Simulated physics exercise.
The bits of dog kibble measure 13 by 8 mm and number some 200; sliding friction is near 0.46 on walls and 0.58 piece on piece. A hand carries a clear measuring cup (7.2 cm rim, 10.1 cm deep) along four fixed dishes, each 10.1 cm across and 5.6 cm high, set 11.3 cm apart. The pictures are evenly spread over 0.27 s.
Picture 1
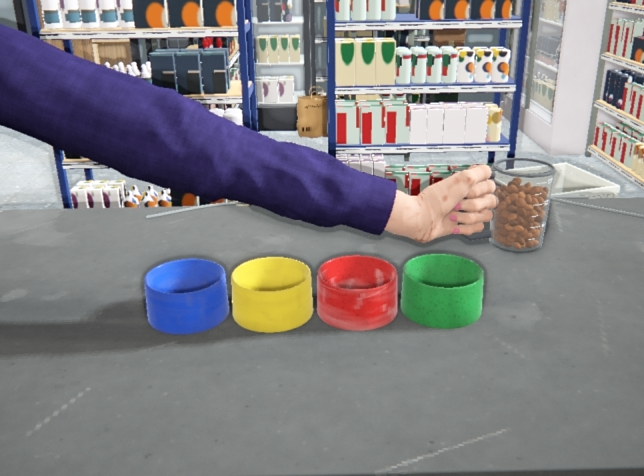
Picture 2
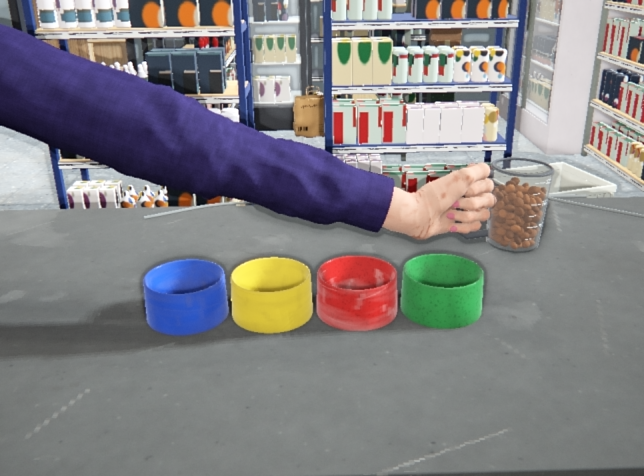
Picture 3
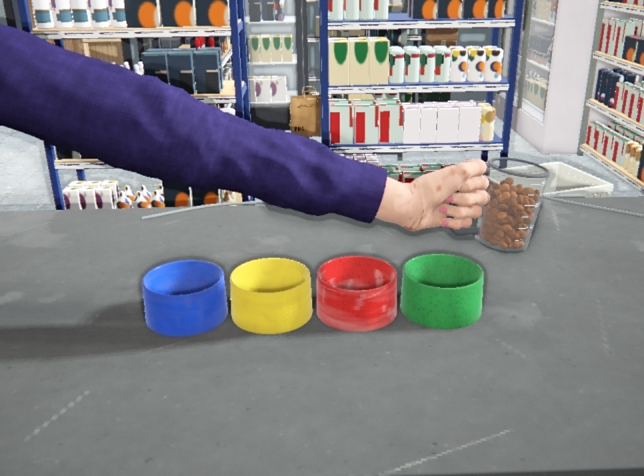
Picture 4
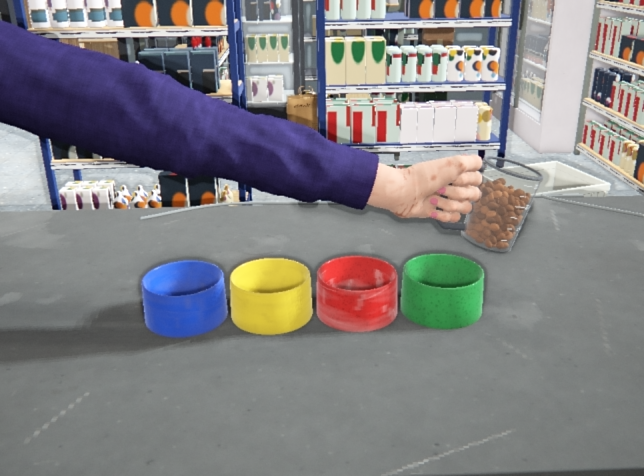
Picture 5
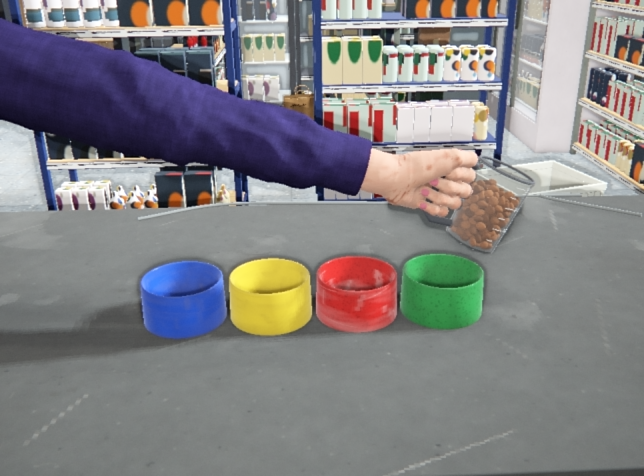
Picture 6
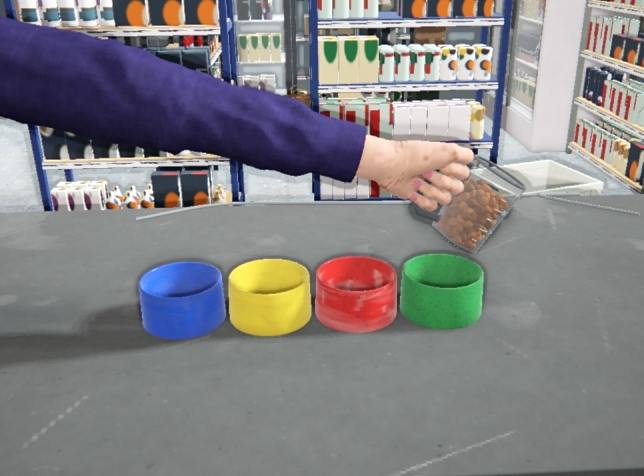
An arm in a dark purple sleeve reaches in from the left across a gray countertop, seen from the front and slightly above, with stocked store shelves behind. Its hand holds a clear cup of brown pieces at the right, behind a row of blue, yellow, red and green dishes. The hand moves the cup a short way left, tilting it gradually, while the dishes stay still.
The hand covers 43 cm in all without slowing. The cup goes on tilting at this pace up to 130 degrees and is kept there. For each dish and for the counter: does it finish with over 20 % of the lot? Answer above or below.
Red dish: Above; blue dish: Below; green dish: Below; yellow dish: Below; on the counter: Below.
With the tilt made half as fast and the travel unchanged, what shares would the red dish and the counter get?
Then: Red 0; counter 30.
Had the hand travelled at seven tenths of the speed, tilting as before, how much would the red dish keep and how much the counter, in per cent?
Then: Red 10, counter 20.
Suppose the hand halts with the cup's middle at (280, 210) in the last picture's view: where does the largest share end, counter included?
Most goes to: Red.
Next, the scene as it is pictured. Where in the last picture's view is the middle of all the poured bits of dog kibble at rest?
Around (354, 298).
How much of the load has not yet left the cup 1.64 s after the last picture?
Roughly 0 per cent.
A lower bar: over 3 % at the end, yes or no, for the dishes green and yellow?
Green yes; yellow no.
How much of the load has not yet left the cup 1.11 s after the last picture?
Roughly 0 per cent.
Then, 0.67 s after the last picture, tilt 128 degrees; cup holds 70 %, red 20 %, green 5 %.
Then, 1.11 s after the last picture, tilt 130 degrees; cup holds 0 %, red 85 %, green 5 %.
Then, 1.64 s after the last picture, tilt 130 degrees; cup holds 0 %, red 85 %, green 5 %.
In the end, red 85 %, blue 0 %, green 5 %, yellow 0 %, counter 5 %.
